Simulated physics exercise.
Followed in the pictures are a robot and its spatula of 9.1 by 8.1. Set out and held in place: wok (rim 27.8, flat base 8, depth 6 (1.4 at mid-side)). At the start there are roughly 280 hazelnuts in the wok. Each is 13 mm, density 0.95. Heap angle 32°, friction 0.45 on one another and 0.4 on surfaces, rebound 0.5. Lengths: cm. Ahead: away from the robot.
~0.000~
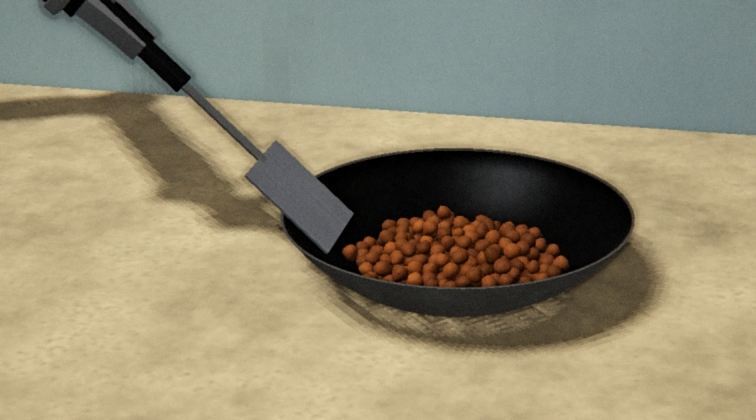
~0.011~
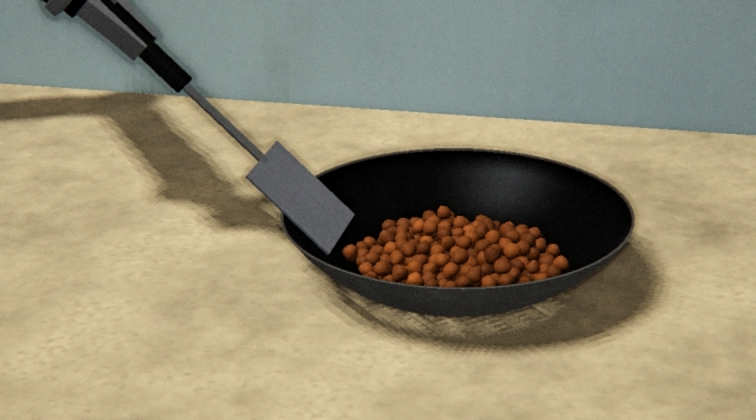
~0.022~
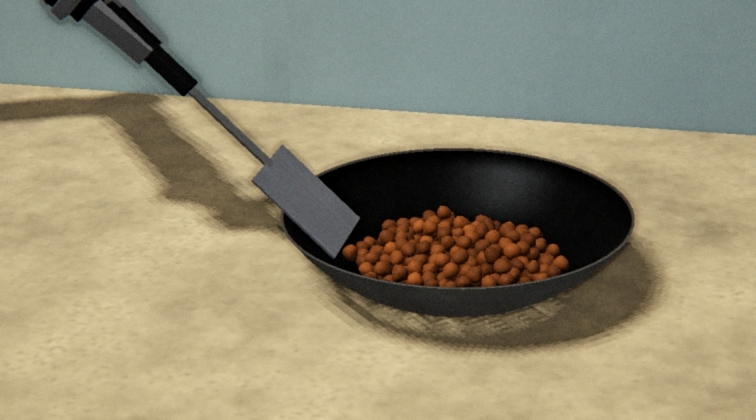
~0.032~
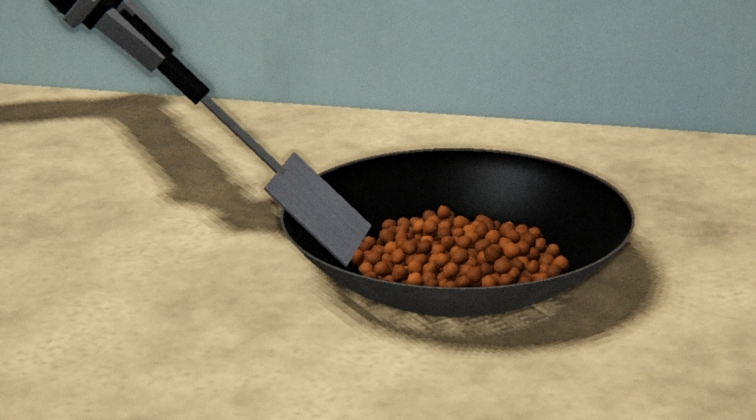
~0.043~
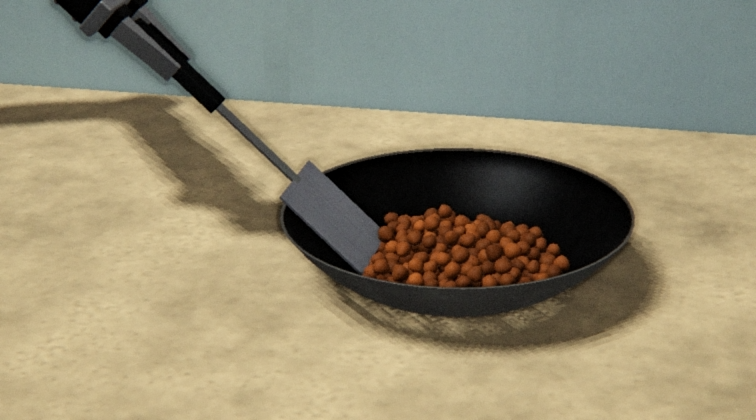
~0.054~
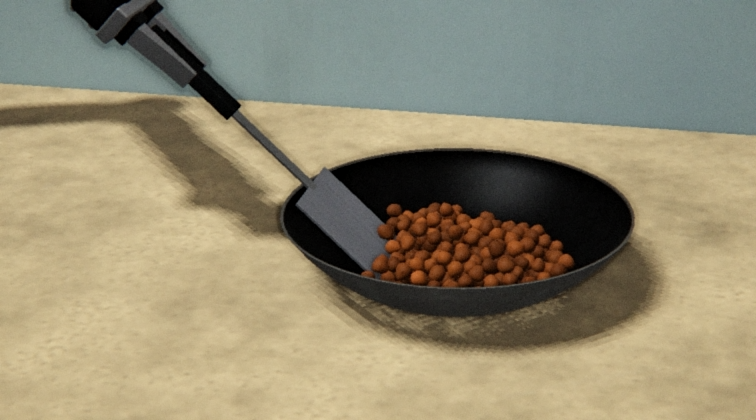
The clip opens on a robot holding a flat grey spatula at the left rim of a black wok containing a heap of reddish-brown hazelnuts. The spatula slides down and to the right into the wok, meets the heap's left edge and pushes in, nudging the nuts slightly to the right.
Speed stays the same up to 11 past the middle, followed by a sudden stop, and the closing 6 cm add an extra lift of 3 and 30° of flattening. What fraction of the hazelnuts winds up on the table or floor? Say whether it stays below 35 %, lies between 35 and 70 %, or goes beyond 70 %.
It lies between 35 and 70 %.
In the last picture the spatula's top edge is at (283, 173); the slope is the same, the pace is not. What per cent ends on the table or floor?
That share would be about 30 percent.
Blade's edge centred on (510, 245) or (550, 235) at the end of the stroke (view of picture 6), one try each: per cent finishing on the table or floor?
The two tries give near 5 and near 20 in a hundred.
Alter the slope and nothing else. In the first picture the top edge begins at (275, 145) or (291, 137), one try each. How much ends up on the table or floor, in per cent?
Some 45 and 50 per cent.
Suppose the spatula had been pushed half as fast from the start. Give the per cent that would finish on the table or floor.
30 %.
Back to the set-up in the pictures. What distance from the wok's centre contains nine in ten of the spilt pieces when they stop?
About 75 cm.
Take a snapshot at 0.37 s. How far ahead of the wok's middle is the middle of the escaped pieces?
It sits close to 26 cm ahead of the middle.
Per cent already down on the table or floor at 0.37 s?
Some 15 per cent of the load.
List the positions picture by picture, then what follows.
The spatula top edge at (260, 157), sloping 43°; upper third of the load around (451, 248), from x 350 to 560, top at y 215; 281 in the wok, in the first frame.
The spatula top edge at (261, 158), sloping 43°; upper third of the load around (451, 248), from x 350 to 560, top at y 215, in the second frame.
The spatula top edge at (267, 162), sloping 43°; upper third of the load around (451, 248), from x 350 to 560, top at y 215, in the third frame.
The spatula top edge at (279, 170), sloping 43°; upper third of the load around (451, 248), from x 360 to 560, top at y 215, in the fourth frame.
The spatula top edge at (294, 178), sloping 43°; upper third of the load around (451, 244), from x 365 to 560, top at y 215, in the fifth frame.
The spatula top edge at (310, 185), sloping 43°; upper third of the load around (454, 241), from x 365 to 565, top at y 210; 281 in the wok, in the sixth frame.
After 0.10 s, sloping 43°, highest piece 8 above the table; 281 in the wok.
After 0.15 s, sloping 38°, highest piece 8 above the table; 279 in the wok, 2 on the blade or in flight.
After 0.37 s, sloping 13°, highest piece 20 above the table; 145 in the wok, 49 on the table or floor, 87 on the blade or in flight.
After 1.42 s, sloping 13°, highest piece 3 above the table; 145 in the wok, 136 on the table or floor.
In the end, 145 in the wok, 136 on the table or floor. That is 48 % on the table or floor.
